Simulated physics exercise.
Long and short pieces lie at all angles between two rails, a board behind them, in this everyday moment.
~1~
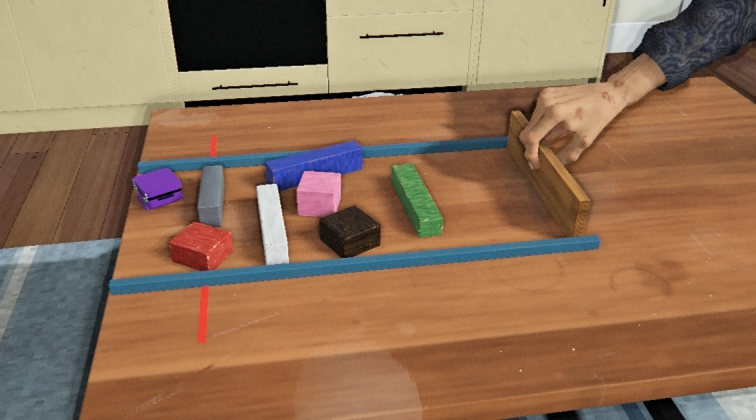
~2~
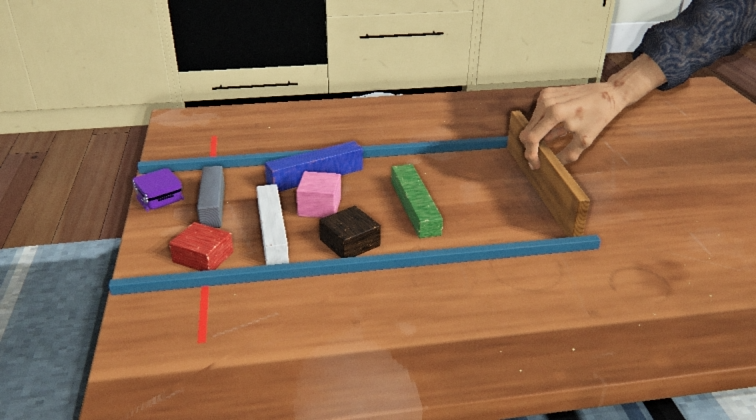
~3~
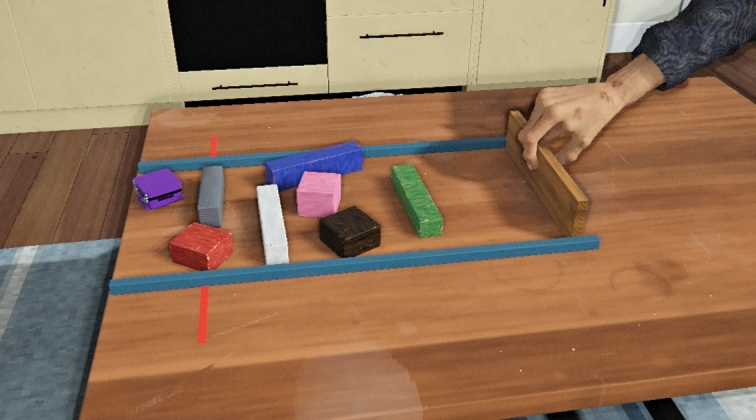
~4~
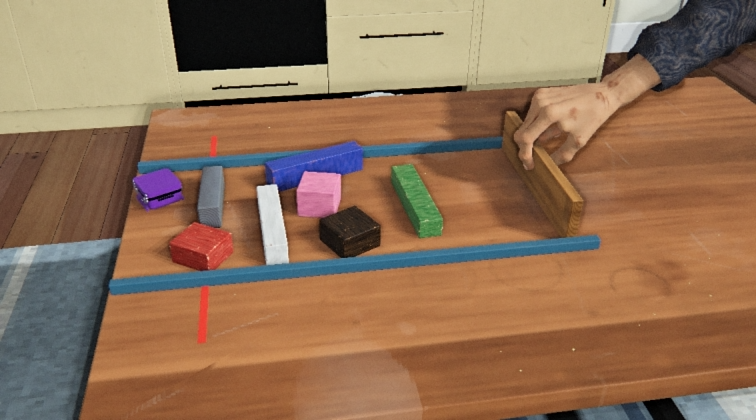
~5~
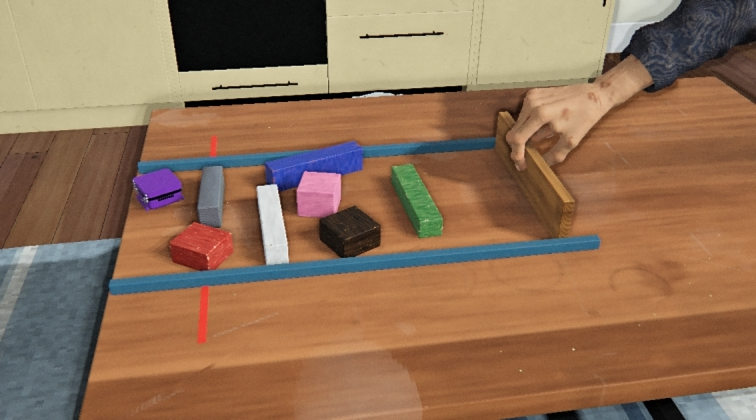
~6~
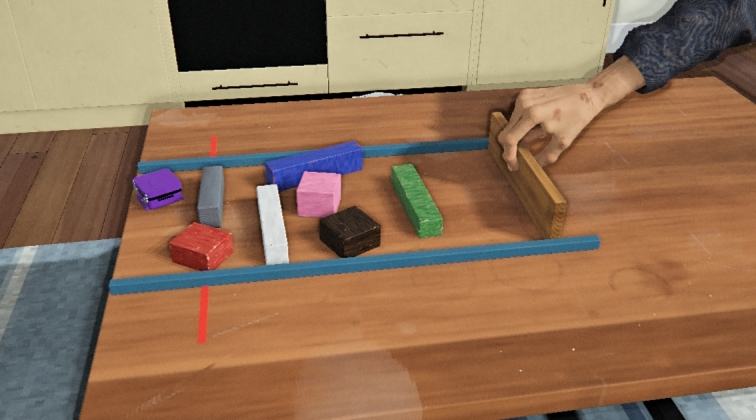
A hand holding a wooden board upright at the right end of two blue rails stays nearly still at first, then slides it slightly left. The colourful long and short blocks between the rails, from the purple piece to the green bar, stay in place, with a gap still separating them from the board.
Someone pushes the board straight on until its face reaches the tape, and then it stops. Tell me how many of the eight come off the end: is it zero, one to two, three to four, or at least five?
It is three to four.
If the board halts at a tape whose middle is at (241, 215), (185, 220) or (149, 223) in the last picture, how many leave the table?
It would be 1, then 4, then 7.
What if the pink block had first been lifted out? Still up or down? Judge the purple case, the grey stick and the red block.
I'd say the purple case ends up down, the grey stick ends up down, and the red block ends up down.
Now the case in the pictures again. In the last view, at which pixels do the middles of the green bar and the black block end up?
The green bar ends up near (196, 217), and the black block near (156, 251).
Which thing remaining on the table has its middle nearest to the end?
White bar.
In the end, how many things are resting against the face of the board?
In contact: 2.
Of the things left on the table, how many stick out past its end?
Overhanging ones - 2.
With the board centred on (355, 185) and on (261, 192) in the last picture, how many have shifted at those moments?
Respectively 4 and 8.
Early on, none off yet; purple case at rest near (159, 191); red block at rest near (202, 248); grey stick at rest near (212, 196).
Finally, the number that fall off is three or four; lost, grey stick, red block and purple case.
